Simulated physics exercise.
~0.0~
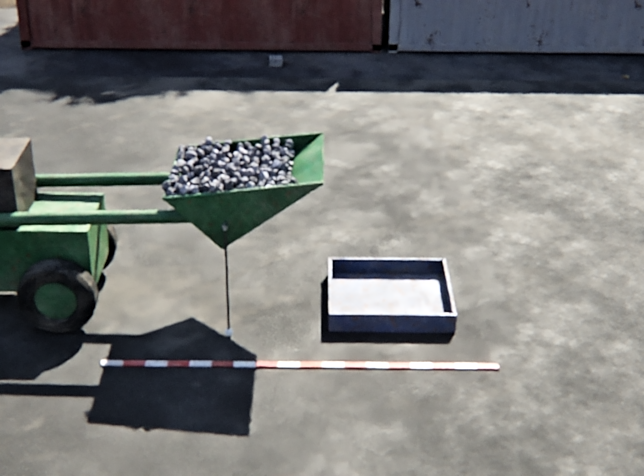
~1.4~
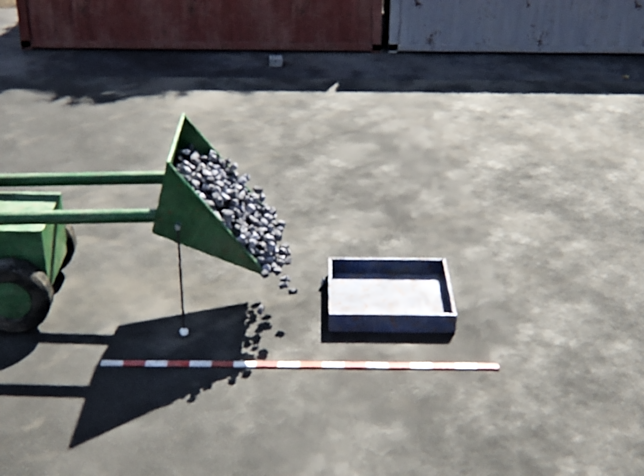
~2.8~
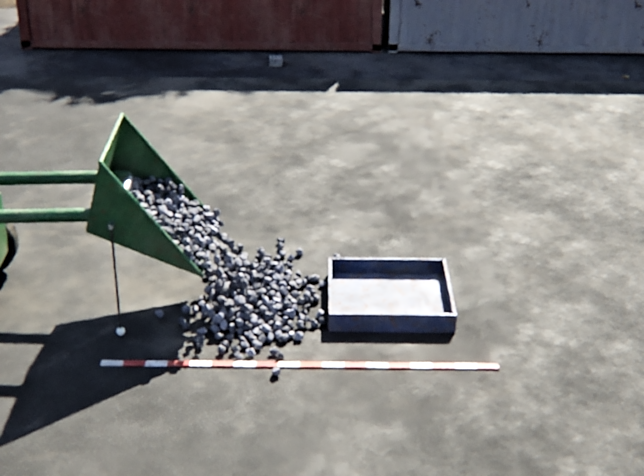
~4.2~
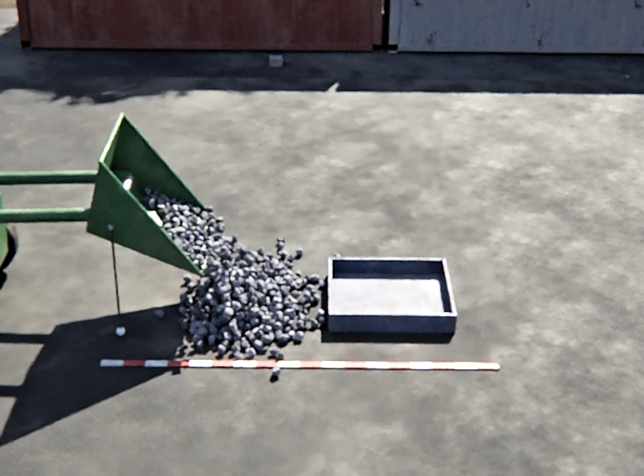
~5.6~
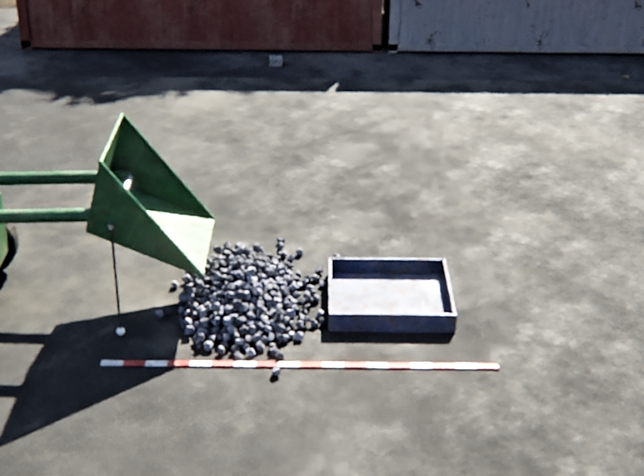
At first, a green loader on the left holds a raised bucket heaped with grey stones, while an open, dark-sided tray sits on the ground to the right, beyond a red and white striped pole. The machine draws back to the left as its bucket tips forward, and the first stones slide off the lip. It backs away farther, and the stones pour onto the ground, spreading toward the tray. The bucket then stays tilted while the remaining stones run out. Finally, it is empty, with the stones piled beside the tray, which has nothing inside.
